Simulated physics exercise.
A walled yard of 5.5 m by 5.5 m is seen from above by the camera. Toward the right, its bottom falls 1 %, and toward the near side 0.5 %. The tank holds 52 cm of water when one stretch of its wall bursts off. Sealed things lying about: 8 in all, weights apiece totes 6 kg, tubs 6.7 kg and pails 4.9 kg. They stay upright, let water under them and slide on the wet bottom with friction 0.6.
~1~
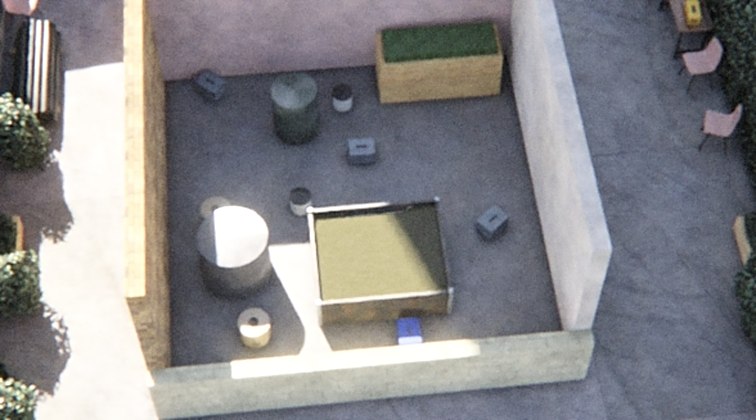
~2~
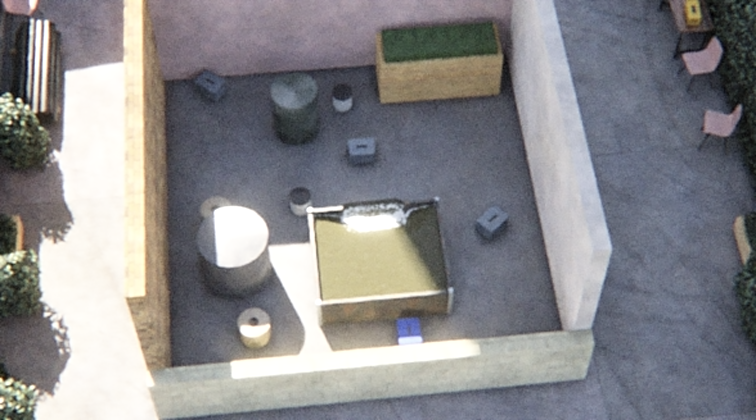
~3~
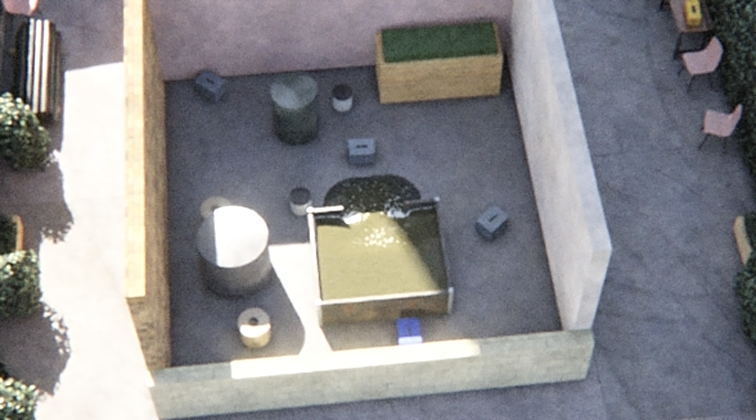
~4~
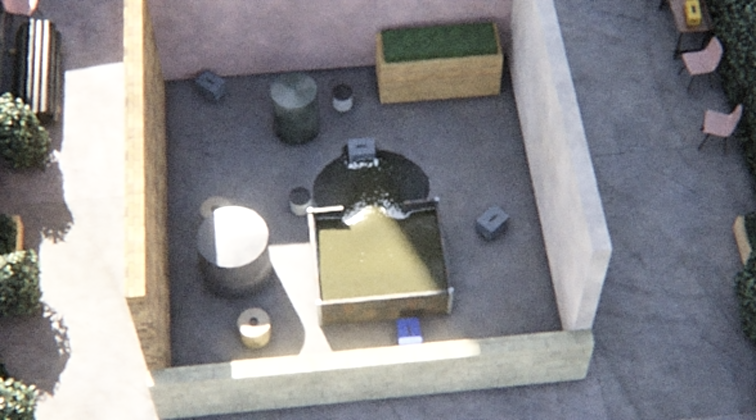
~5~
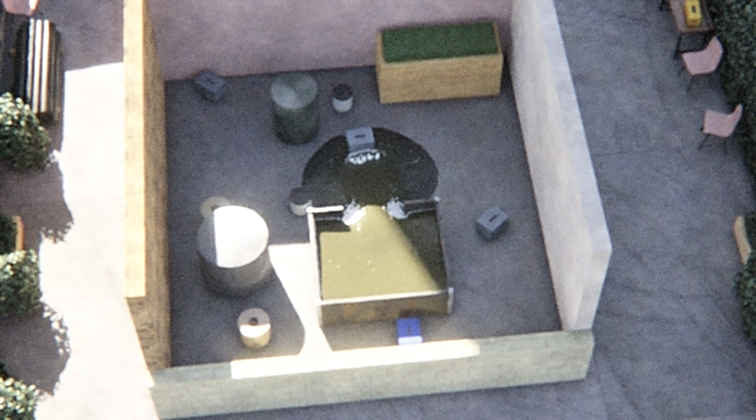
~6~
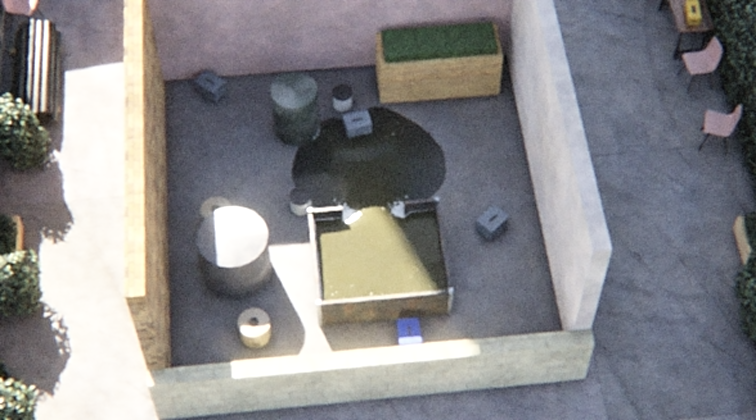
Walled yard seen from above, water bursting through a tank's far wall, spreading across the ground and pushing a grey block back.
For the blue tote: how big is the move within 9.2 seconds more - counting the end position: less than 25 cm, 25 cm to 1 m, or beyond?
Movement: Medium.
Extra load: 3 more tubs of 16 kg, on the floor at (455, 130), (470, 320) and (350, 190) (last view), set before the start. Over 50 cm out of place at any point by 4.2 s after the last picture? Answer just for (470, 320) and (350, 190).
As asked, in order: Shy of the mark; clear of the mark.
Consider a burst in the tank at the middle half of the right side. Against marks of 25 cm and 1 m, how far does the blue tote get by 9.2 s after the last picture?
Outcome for the blue tote: It is borne far off.
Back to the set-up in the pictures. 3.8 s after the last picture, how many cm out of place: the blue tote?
It is about 0 cm out of place by then.
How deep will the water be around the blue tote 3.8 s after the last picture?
The depth there is around 0 cm.
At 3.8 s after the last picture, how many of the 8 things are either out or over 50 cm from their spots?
The count is 3.
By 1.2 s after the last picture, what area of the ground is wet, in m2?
Roughly 13 m2.
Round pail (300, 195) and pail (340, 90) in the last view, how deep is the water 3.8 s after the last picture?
Close to 1 and 6 centimetres.
Then, 1.2 s after the last picture the blue tote is near (409, 331), 0.0 m from its start, aground; 2 afloat.
Then, 3.8 s after the last picture the blue tote is near (409, 331), 0.0 m from its start, aground; 2 afloat.
Then, 6.2 s after the last picture the blue tote is near (407, 331), 0.0 m from its start, aground; 3 afloat.
Then, 9.2 s after the last picture the blue tote is near (370, 340), 0.6 m from its start, afloat; 3 afloat.
